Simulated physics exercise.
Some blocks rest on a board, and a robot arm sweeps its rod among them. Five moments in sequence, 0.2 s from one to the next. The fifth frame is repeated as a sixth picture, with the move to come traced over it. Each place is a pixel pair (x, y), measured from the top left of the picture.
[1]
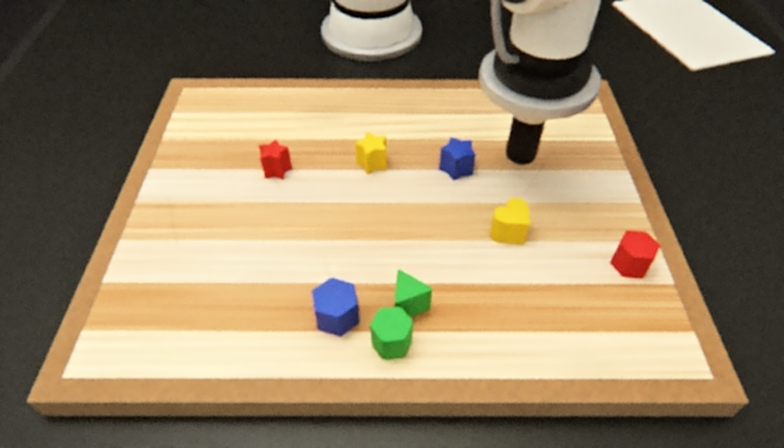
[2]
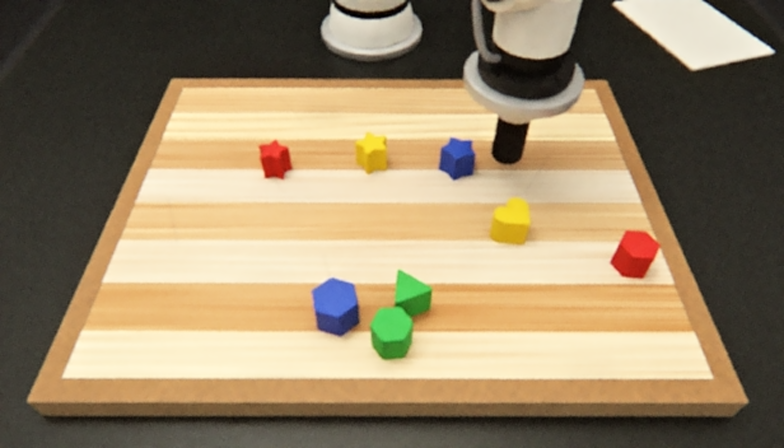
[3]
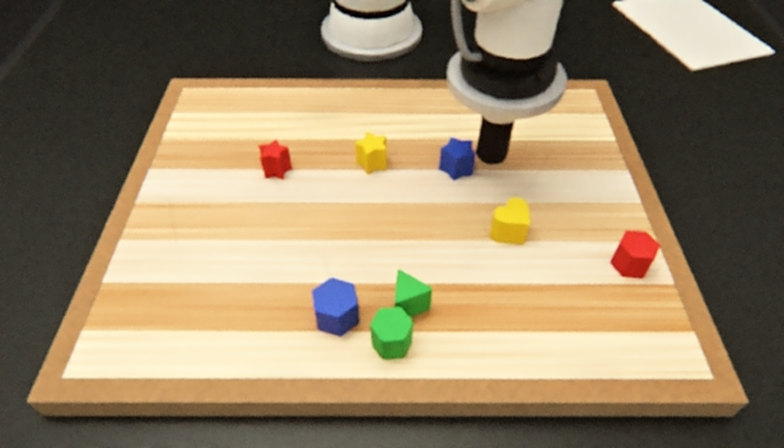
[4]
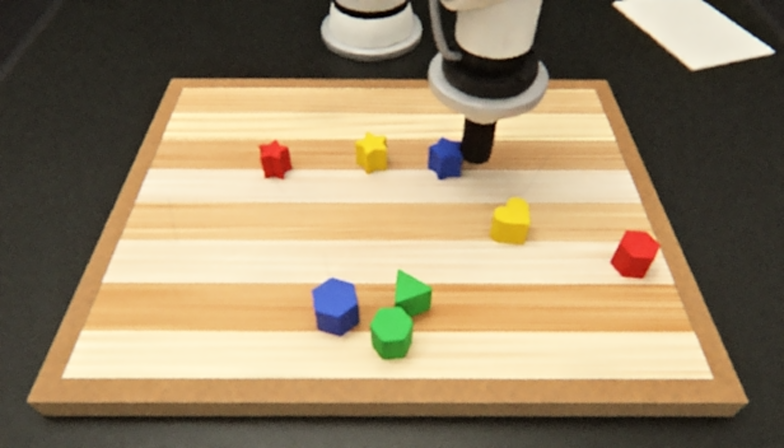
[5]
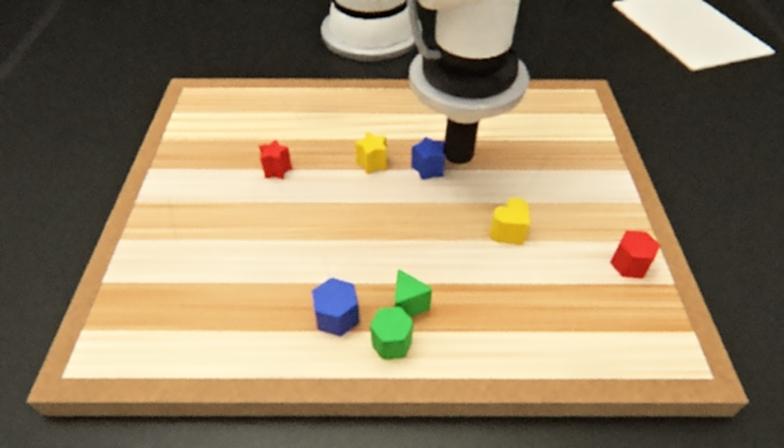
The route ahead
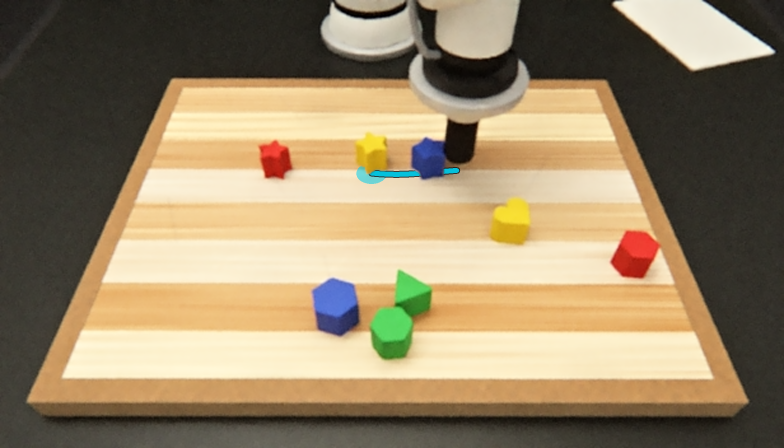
The robot arm's rod moves left and pushes the blue star toward the yellow star.
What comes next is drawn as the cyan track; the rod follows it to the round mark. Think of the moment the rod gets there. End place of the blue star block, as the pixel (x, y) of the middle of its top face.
Expect it around (343, 149).
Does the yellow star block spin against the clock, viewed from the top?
I believe not.
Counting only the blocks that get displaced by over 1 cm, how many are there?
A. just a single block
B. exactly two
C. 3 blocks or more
It's B.
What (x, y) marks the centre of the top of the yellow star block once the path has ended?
That would be at about pixel (319, 139).
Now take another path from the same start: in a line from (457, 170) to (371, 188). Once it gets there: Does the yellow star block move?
Yes.
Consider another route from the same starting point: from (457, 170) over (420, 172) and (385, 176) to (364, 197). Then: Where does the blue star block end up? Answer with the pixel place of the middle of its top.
My prediction: (344, 155).
The drawn path runs from (457, 170) through (414, 174) to (372, 173).
On the path given first. Halfway along, rod (415, 159); yellow star block (360, 143), turned 40° clockwise; blue star block (387, 150).
At the end, rod (371, 158); yellow star block (319, 139), turned 45° clockwise; blue star block (343, 149).
